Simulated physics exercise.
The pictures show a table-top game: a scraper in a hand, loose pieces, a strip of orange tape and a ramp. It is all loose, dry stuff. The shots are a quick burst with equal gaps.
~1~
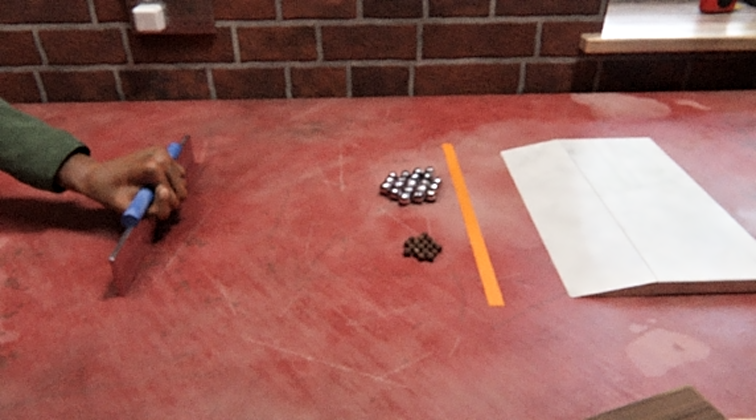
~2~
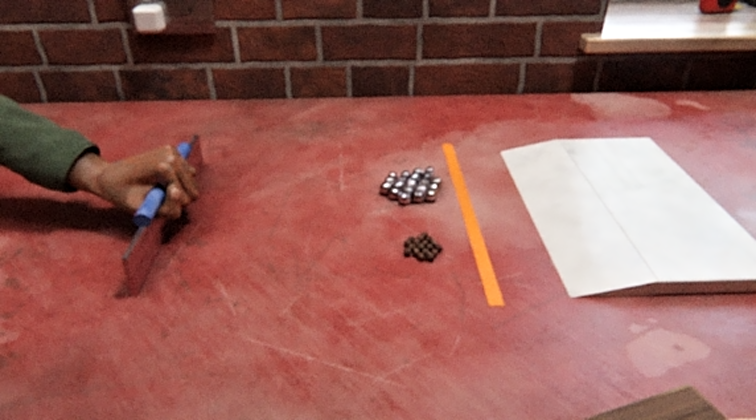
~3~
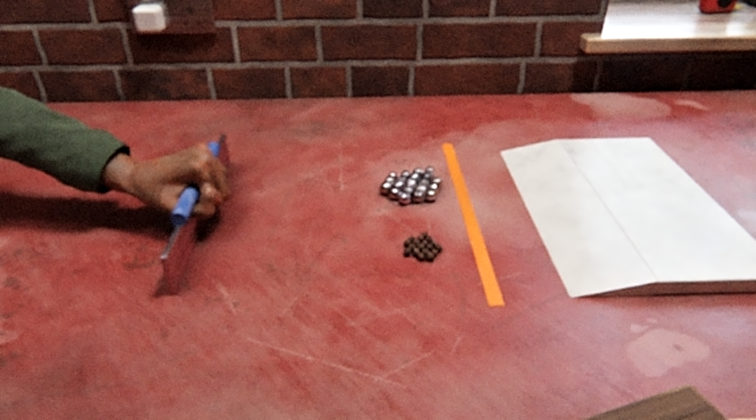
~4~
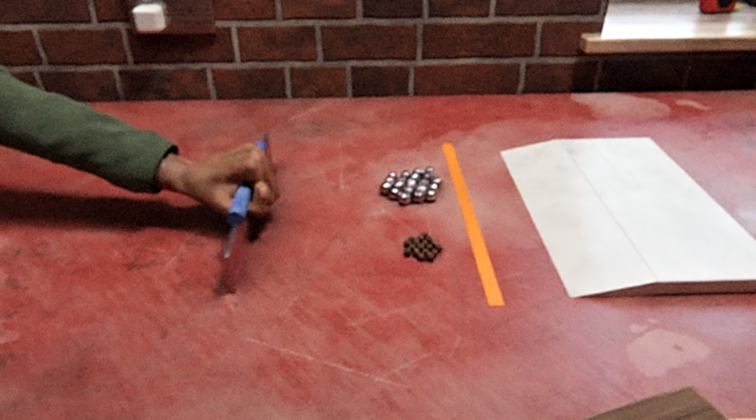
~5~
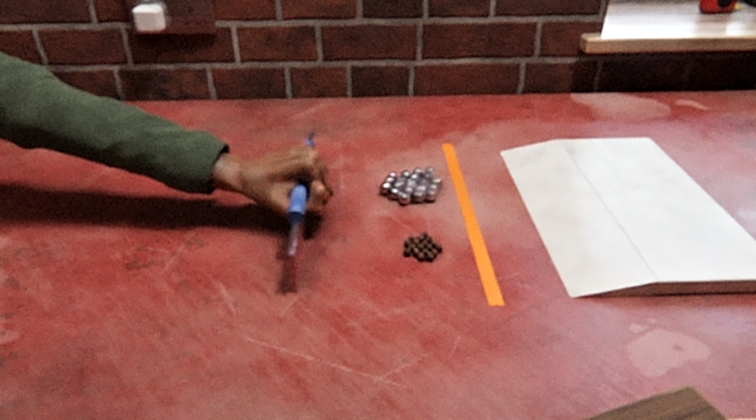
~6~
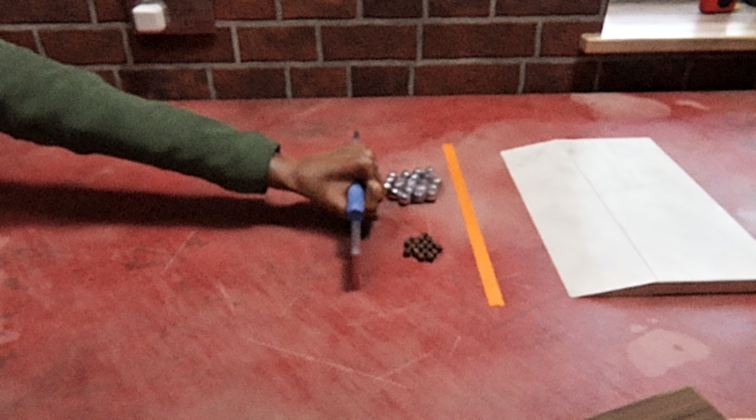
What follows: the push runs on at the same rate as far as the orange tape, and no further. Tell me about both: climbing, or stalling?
Front portion: It sends pieces over the top. Back portion: It sends pieces over the top.
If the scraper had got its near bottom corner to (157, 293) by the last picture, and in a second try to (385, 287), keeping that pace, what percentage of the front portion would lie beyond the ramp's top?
The first gives 0 %, the second 100 %.
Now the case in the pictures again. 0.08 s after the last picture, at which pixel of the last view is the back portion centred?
At about (442, 182).
Then, 0.08 s later than the last frame, scraper still moving, near (428, 180); front portion every one short of the ramp; back portion every one short of the ramp.
Then, 0.19 s later than the last frame, scraper stopped at the orange tape; front portion the larger part on the ramp, roughly a quarter short of the ramp; back portion about a tenth past the top, roughly half on the ramp, roughly half short of the ramp.
Then, 0.47 s later than the last frame, scraper stopped at the orange tape; front portion every one past the top; back portion every one past the top.
When it is over, scraper stopped at the orange tape; front portion every one past the top; back portion every one past the top.
